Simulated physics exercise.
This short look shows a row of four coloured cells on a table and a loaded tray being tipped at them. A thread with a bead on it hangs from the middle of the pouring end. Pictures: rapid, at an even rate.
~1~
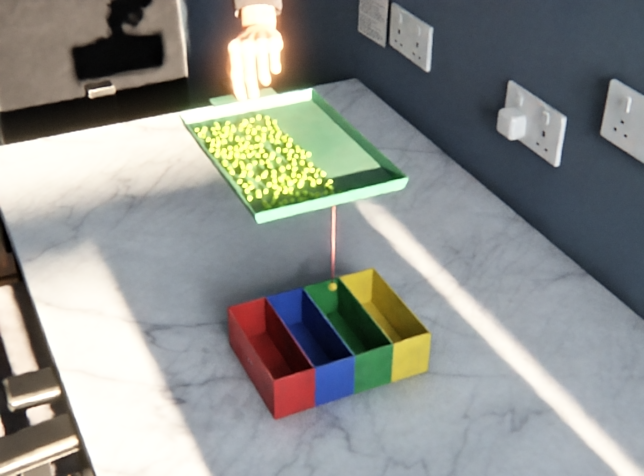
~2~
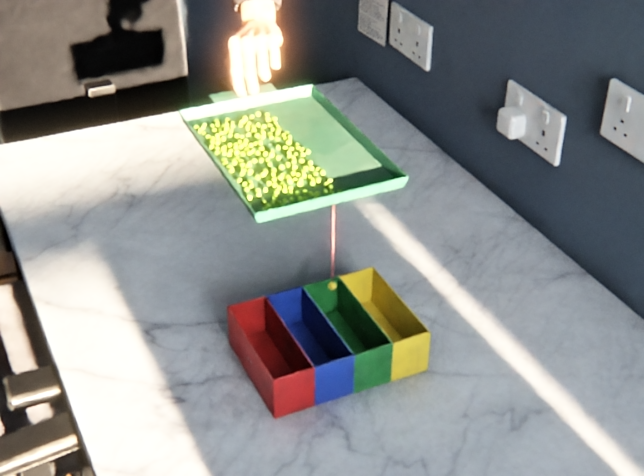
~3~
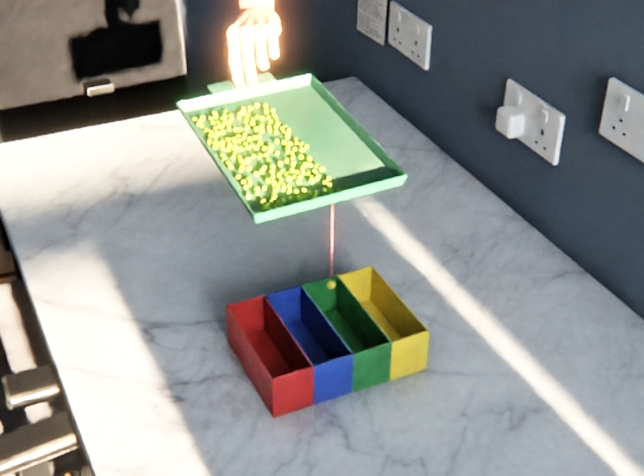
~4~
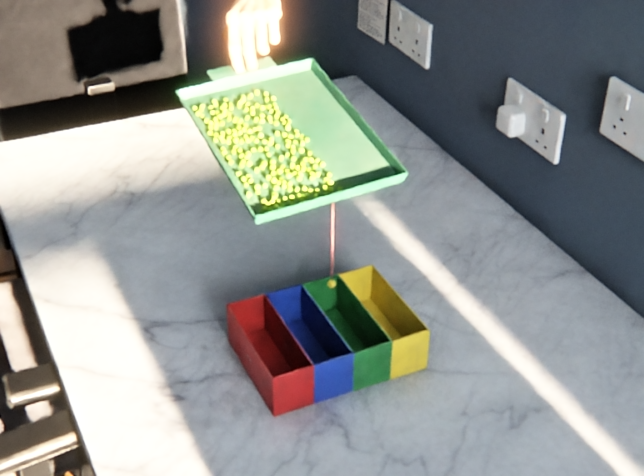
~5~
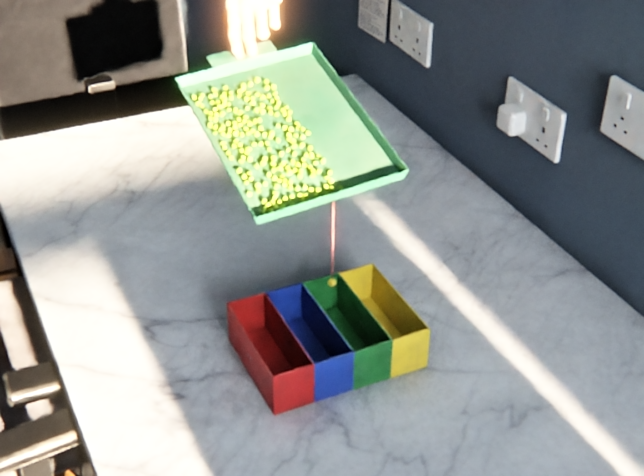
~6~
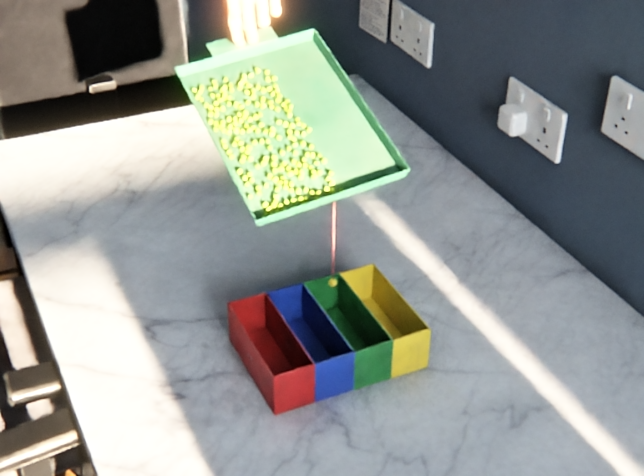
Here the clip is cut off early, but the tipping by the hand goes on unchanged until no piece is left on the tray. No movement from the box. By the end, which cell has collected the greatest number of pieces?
The red cell has collected the most.
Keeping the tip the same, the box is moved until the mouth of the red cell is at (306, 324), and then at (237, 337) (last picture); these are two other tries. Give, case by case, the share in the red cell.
Approximately 30 percent, followed by approximately 10 percent.
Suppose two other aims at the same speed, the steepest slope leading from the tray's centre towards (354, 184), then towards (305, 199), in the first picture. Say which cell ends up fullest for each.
The first time it is yellow, and the second time it is the red one.
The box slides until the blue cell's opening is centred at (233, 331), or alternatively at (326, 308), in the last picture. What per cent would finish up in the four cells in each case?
Roughly 100 per cent, then roughly 60 per cent.
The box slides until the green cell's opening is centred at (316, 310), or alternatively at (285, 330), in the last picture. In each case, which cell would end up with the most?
The first try: That blue cell. The second: The cell in green.
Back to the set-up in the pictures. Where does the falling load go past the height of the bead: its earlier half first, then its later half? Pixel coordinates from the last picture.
Half one: (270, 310), half two: (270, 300).
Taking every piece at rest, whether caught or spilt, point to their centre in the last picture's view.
Resting centre, last picture - approx. (274, 360).
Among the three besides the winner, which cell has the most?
Ranked second: The cell in blue.
Shortly afterwards, tray tipped steeply; the bulk on the tray; only a few in the red cell; only a few in the blue cell; near a quarter falling or outside the box.
Next, tray tipped right over; near a quarter on the tray; near a third in the red cell; a little in the blue cell; only a few in the green cell; near a quarter falling or outside the box.
Some moments later, tray tipped past a quarter turn; near two thirds in the red cell; near a quarter in the blue cell; only a few in the green cell; a little falling or outside the box.
In the end, tray tipped past a quarter turn; near two thirds in the red cell; near a quarter in the blue cell; only a few in the green cell; none at all in the yellow cell; a little outside the box.
